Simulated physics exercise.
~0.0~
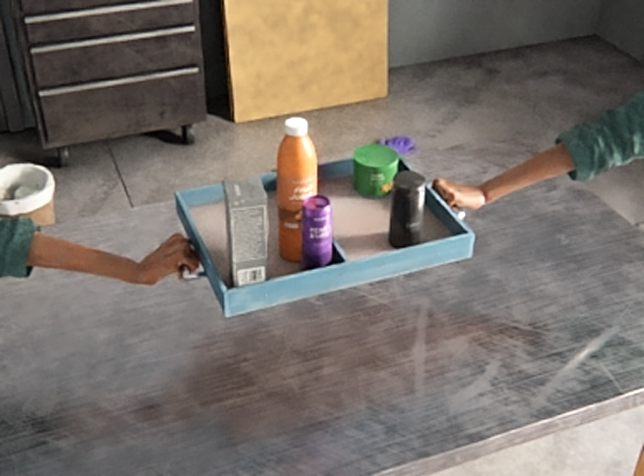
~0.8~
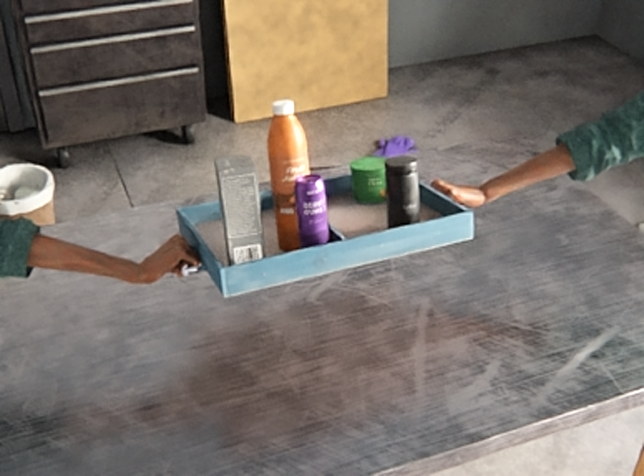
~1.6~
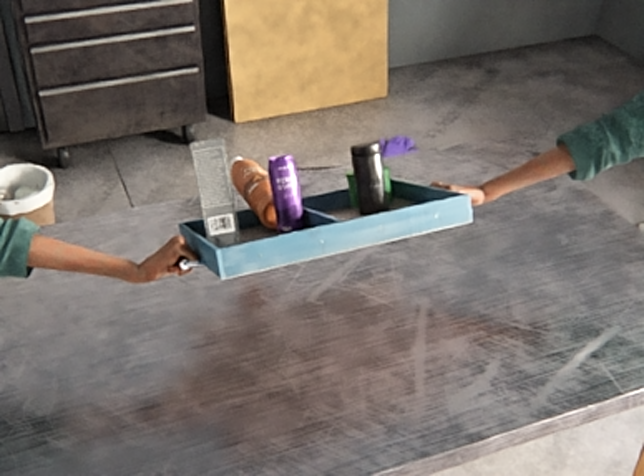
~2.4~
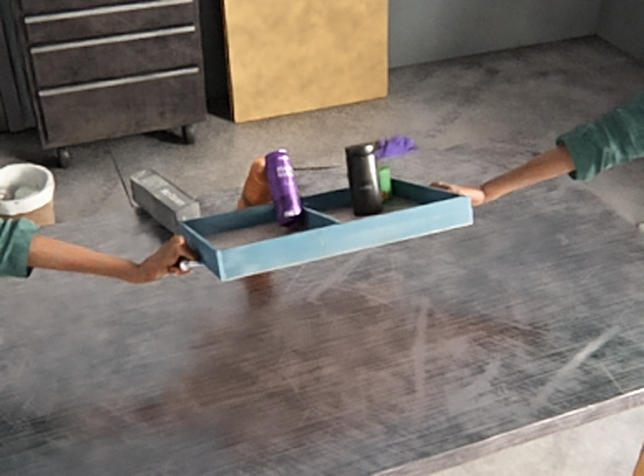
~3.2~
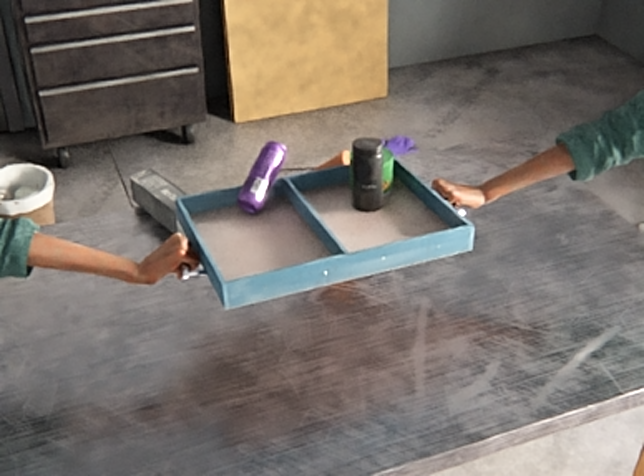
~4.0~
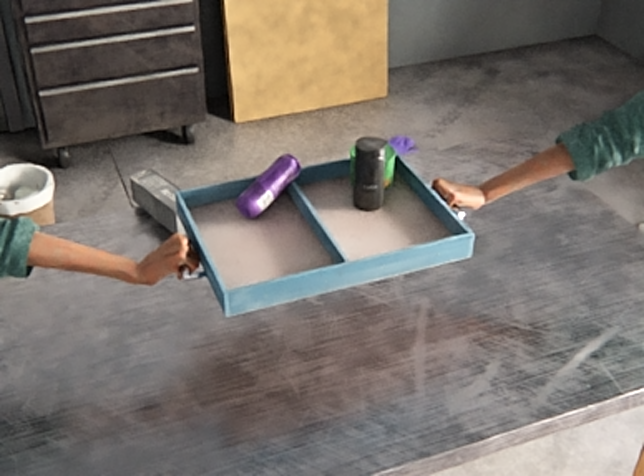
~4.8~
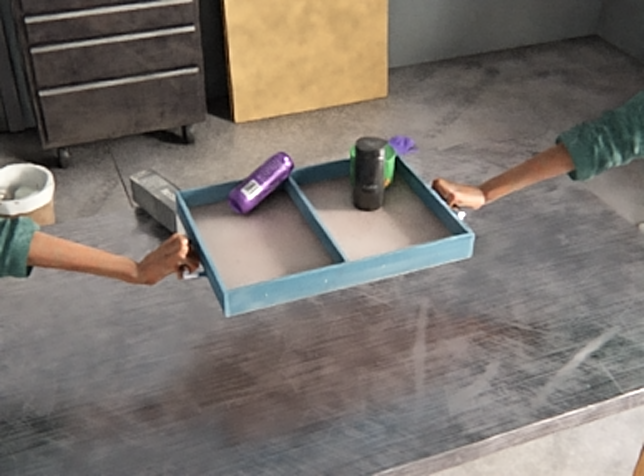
The clip opens with two hands holding a blue tray level above a dark table, with a grey carton, an orange bottle, a purple can, a black jar and a green tub standing in it. The hands tilt the tray away from the viewer, and the objects begin to lean. The orange bottle topples, then it and the carton go over the far edge. As the tray is levelled, the purple can falls onto its side. At the end, the can lies in the left section, the black jar stands before the green tub, the carton rests behind the tray, and the bottle is out of sight.
